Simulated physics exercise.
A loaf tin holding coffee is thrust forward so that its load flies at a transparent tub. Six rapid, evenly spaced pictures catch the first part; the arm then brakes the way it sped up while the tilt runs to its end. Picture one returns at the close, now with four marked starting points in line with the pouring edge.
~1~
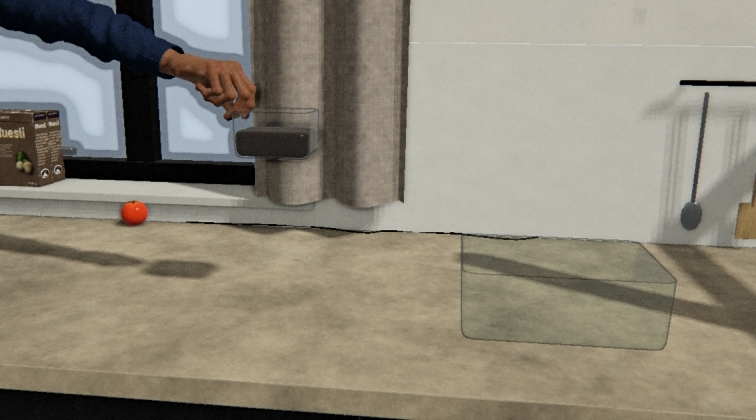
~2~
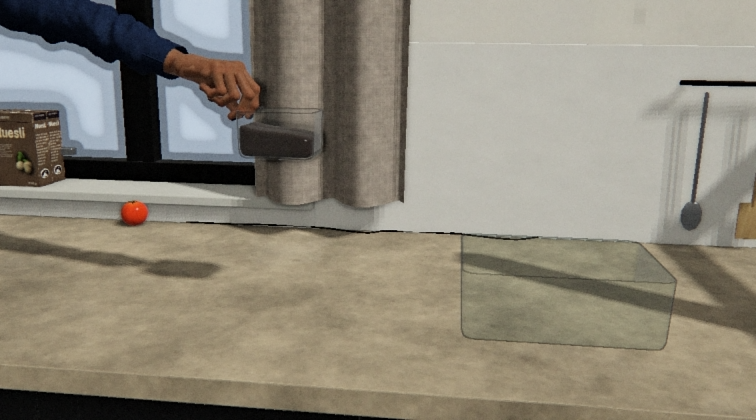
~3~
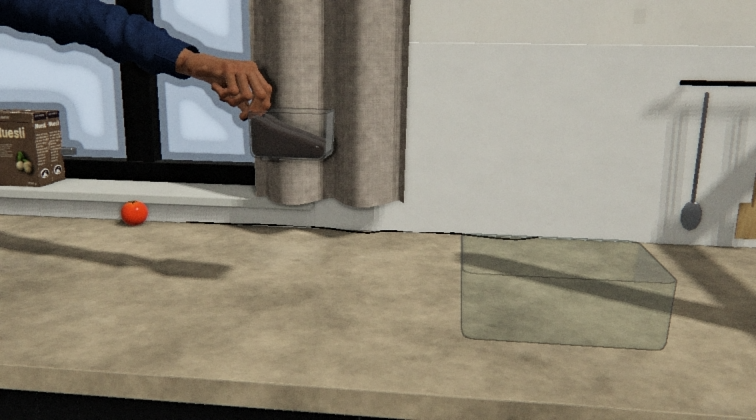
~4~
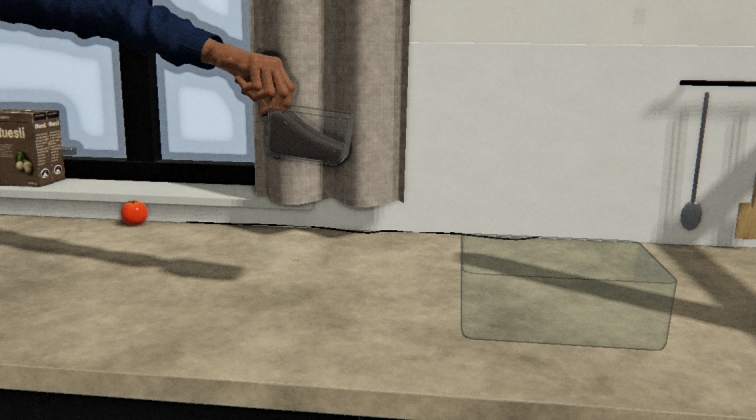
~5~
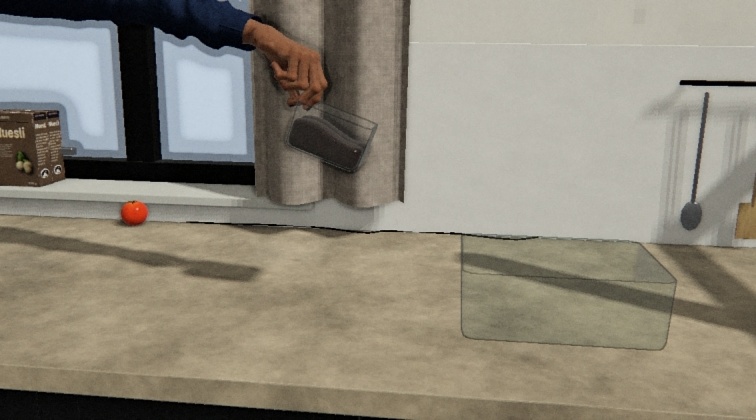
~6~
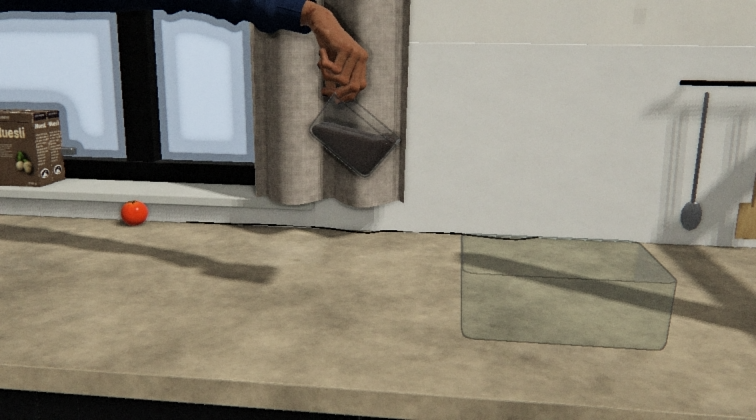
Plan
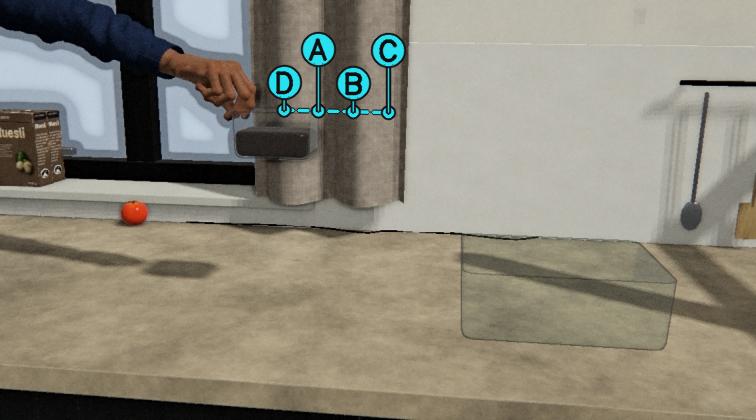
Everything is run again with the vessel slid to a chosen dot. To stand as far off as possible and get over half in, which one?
The limit is D.
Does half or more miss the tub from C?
No, not at all.
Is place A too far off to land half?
No, that is safe.
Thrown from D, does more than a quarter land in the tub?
Yes, it does.
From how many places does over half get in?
All of them.
In cyan, A at (318, 111); B at (353, 111); C at (388, 112); D at (284, 110).
For place A, about 84 % lands in the tub, 5 % falls short and 10 % goes beside or beyond.
For place B, about 84 % lands in the tub, 2 % falls short and 14 % goes beside or beyond.
For place C, about 90 % lands in the tub, 3 % falls short and 7 % goes beside or beyond.
For place D, about 70 % lands in the tub, 22 % falls short and 7 % goes beside or beyond.
